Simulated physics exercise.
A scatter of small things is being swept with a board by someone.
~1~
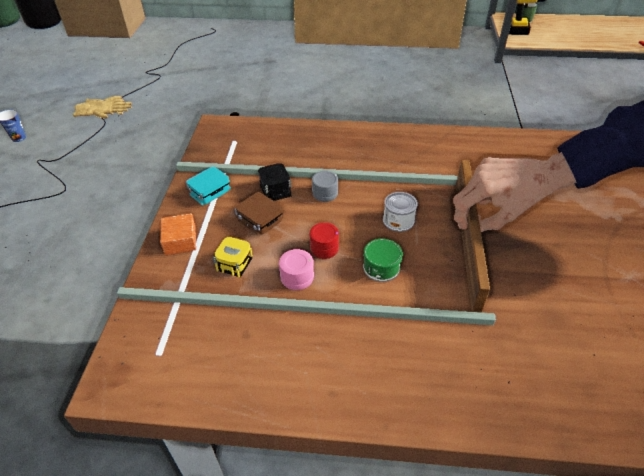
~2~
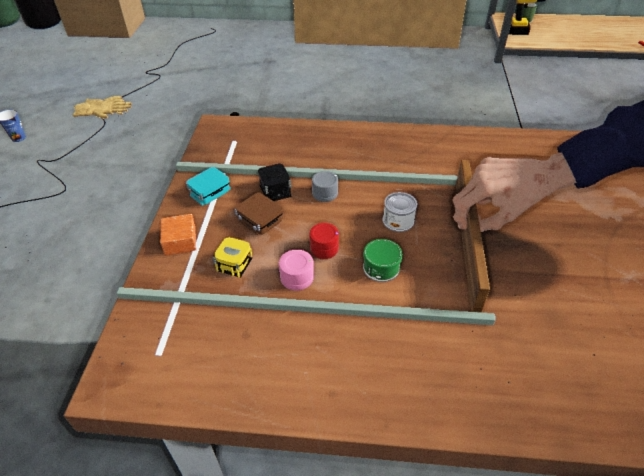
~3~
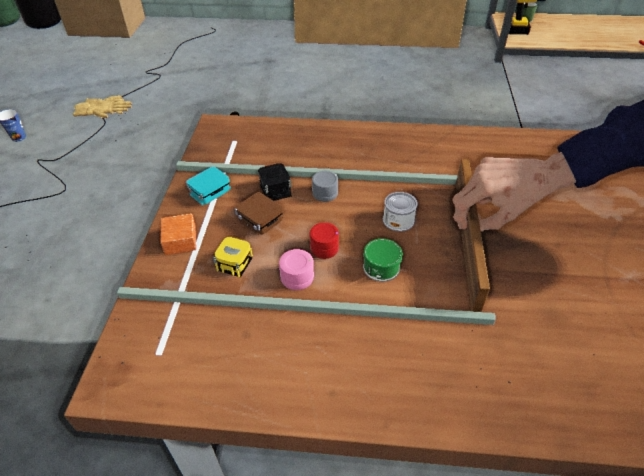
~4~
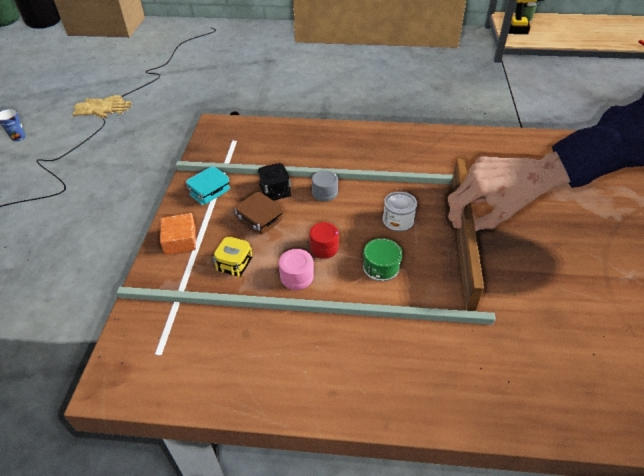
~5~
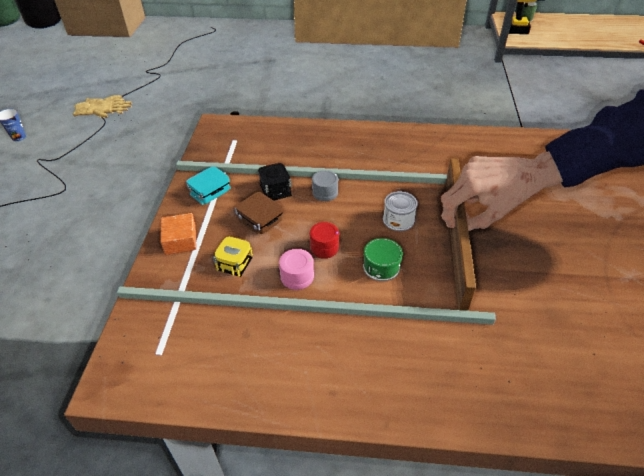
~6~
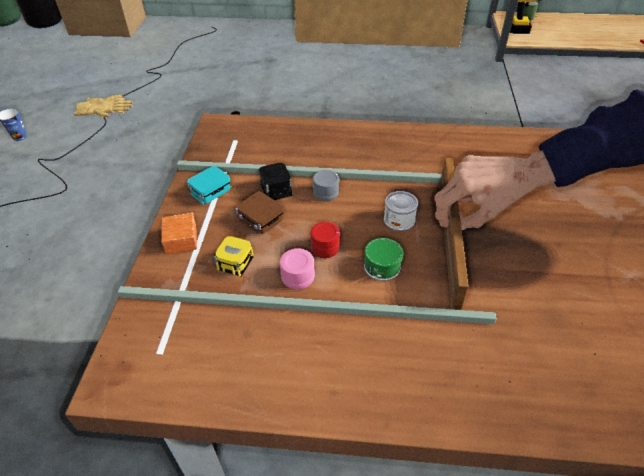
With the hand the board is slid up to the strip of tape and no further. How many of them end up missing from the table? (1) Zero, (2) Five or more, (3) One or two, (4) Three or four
3, one or two.
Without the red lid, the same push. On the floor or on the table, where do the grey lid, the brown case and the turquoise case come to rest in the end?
The grey lid remains - the brown case remains - the turquoise case ends up below.
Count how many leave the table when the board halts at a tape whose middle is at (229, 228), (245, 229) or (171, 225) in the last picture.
Per try: 0; 0; 5.
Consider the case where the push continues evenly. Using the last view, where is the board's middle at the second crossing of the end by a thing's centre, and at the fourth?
The first one at (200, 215), the next at (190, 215).
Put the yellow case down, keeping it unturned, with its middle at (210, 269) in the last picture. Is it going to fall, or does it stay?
From that start, the object then is safe.
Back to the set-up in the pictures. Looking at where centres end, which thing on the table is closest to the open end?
The orange block.
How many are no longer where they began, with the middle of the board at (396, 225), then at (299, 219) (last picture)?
First 2 and then 7.
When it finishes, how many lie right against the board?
It's touching 5 at the end.
Soon after, none off yet; orange block at rest near (179, 233); turquoise case at rest near (210, 186); yellow case at rest near (234, 257).
After that, none off yet; orange block moving near (175, 235); turquoise case displaced about its own width near (183, 186); yellow case displaced well along near (180, 258).
In the end, the number that fall off is one or two; gone, turquoise case.
